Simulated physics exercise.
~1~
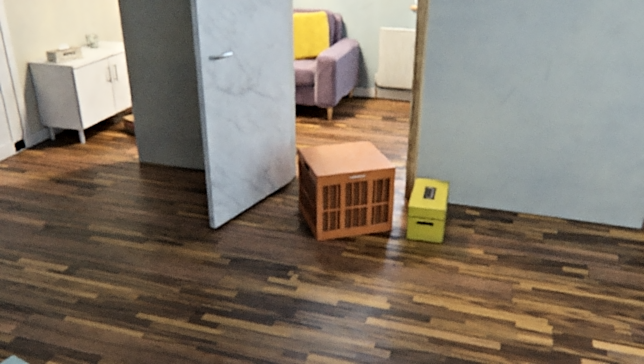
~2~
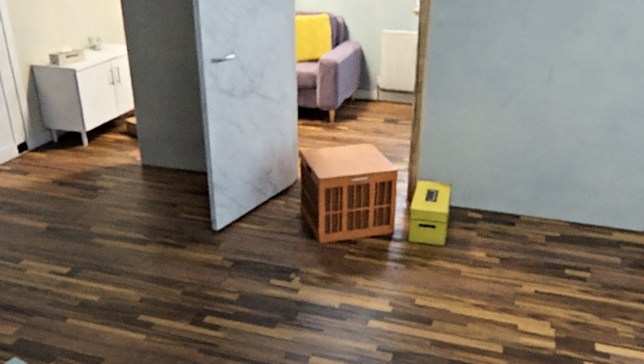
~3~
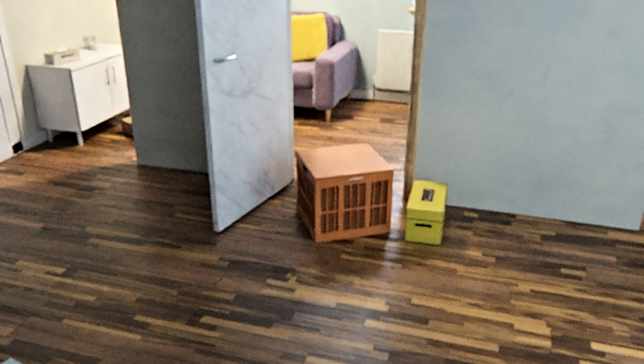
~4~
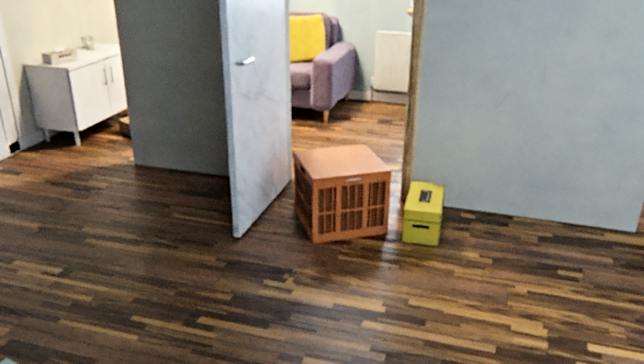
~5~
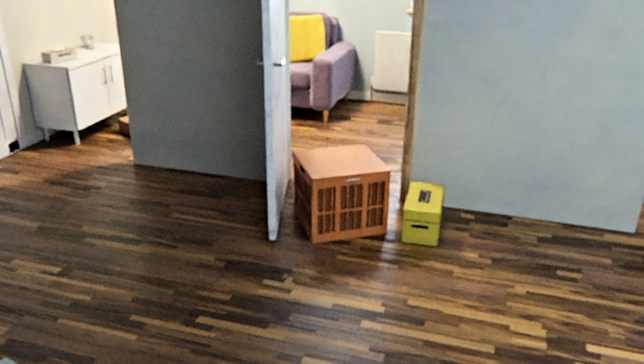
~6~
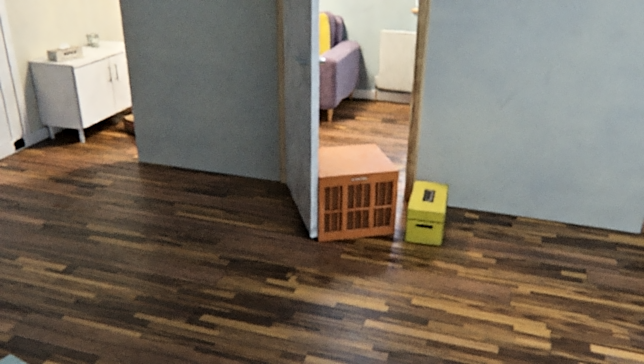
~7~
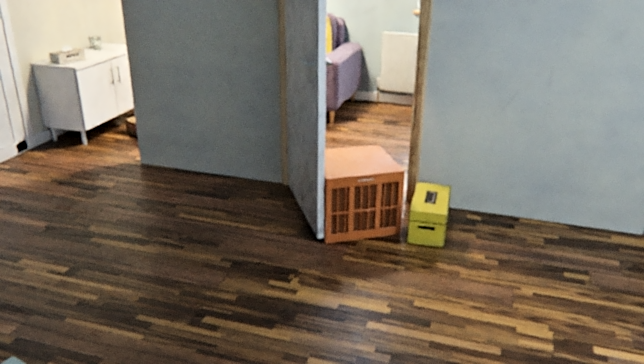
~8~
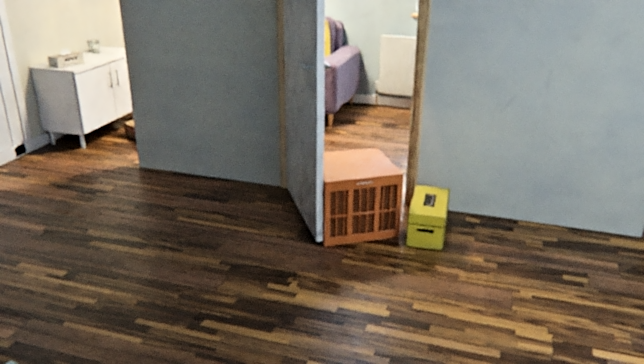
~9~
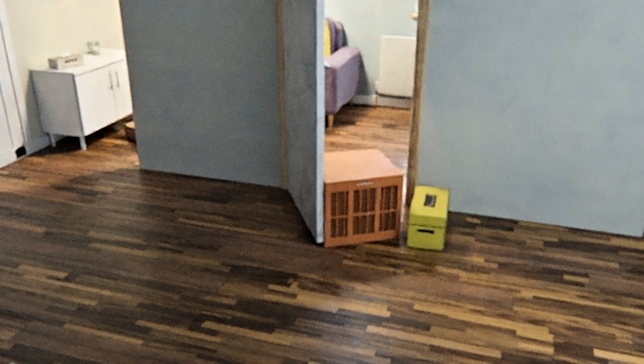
In a wood-floored room, a door swings slowly toward closing but stops partly open.
